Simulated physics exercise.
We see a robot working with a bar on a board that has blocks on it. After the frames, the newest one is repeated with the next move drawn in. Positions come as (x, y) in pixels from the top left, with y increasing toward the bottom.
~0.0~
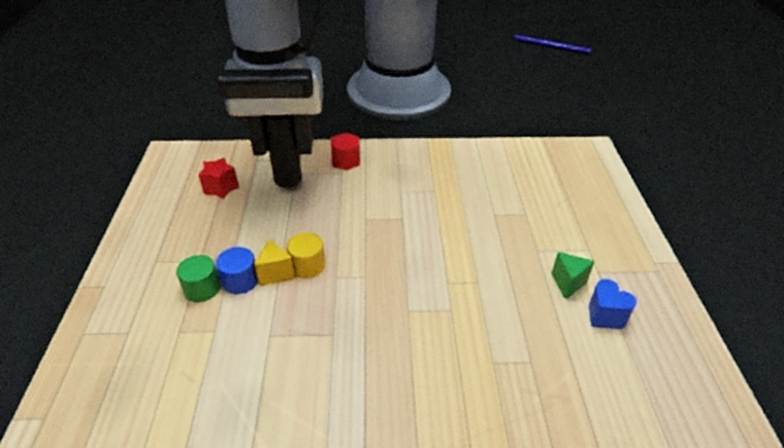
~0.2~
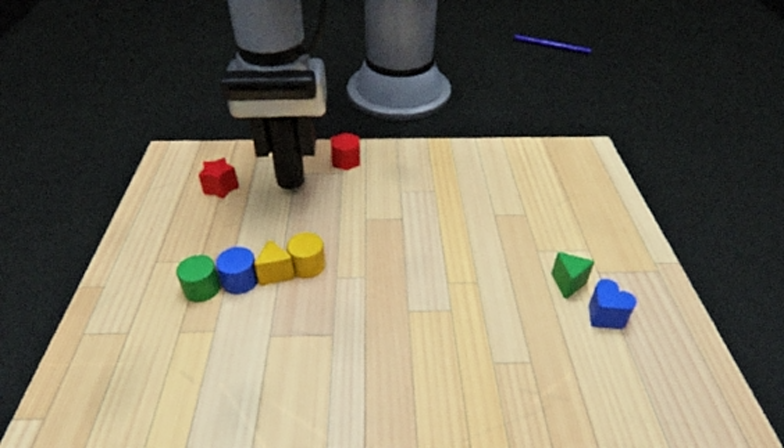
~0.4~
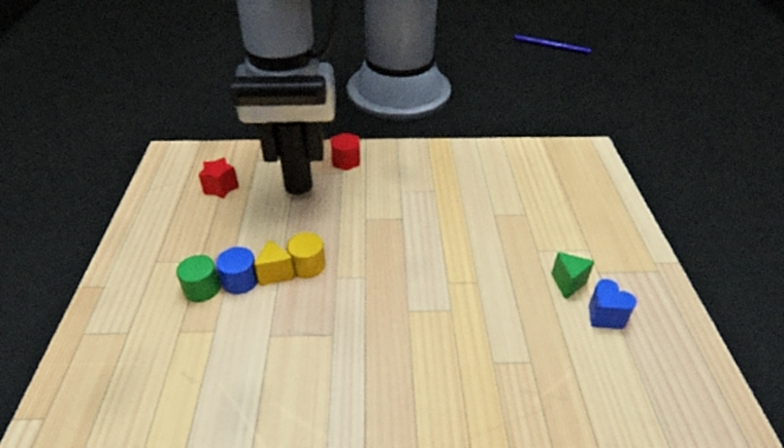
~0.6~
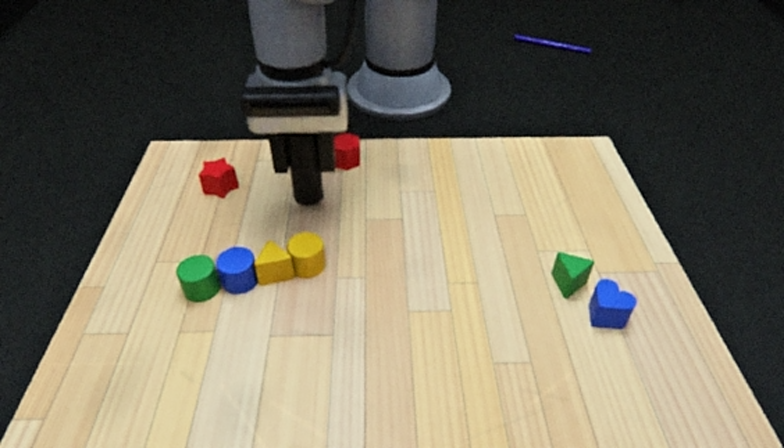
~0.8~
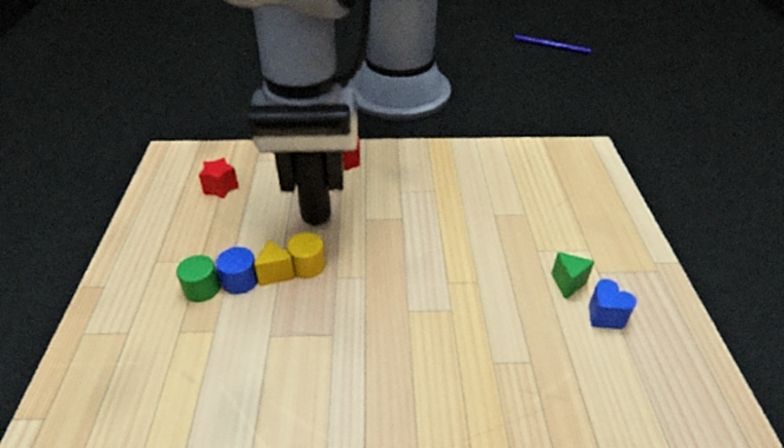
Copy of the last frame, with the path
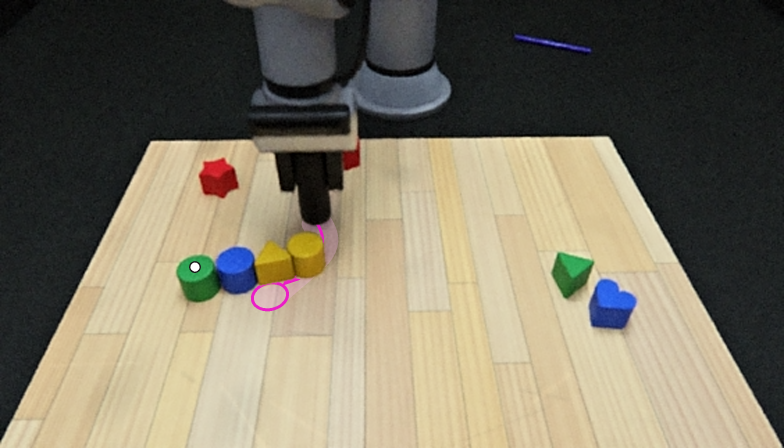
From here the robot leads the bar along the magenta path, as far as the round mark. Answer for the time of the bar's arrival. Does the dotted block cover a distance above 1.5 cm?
Final answer: No.
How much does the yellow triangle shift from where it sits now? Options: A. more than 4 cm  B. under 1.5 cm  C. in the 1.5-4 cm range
I choose A.
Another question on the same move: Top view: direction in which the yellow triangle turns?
The twist is clockwise.
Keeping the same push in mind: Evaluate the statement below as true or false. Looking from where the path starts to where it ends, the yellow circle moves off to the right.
False - the claim does not hold.
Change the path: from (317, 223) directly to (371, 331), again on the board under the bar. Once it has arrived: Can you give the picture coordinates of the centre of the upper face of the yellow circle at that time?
It is at (307, 269).
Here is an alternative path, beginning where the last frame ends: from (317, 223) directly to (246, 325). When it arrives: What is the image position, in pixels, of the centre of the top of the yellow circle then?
I expect it at (306, 269).
Drawn move, from (317, 223) over (321, 248) and (299, 272) to (270, 296); the dot is on the green circle.
The first path, step by step. One third of the way, bar at (320, 241); yellow triangle at (270, 256), turned 15° clockwise; yellow circle at (303, 251).
Two thirds of the way, bar at (296, 265); green circle at (191, 267); blue circle at (230, 259); yellow triangle at (262, 275), turned 80° clockwise; yellow circle at (298, 279).
At the end, bar at (268, 288); green circle at (191, 267); blue circle at (230, 259); yellow triangle at (238, 290), turned 125° clockwise; yellow circle at (293, 293).
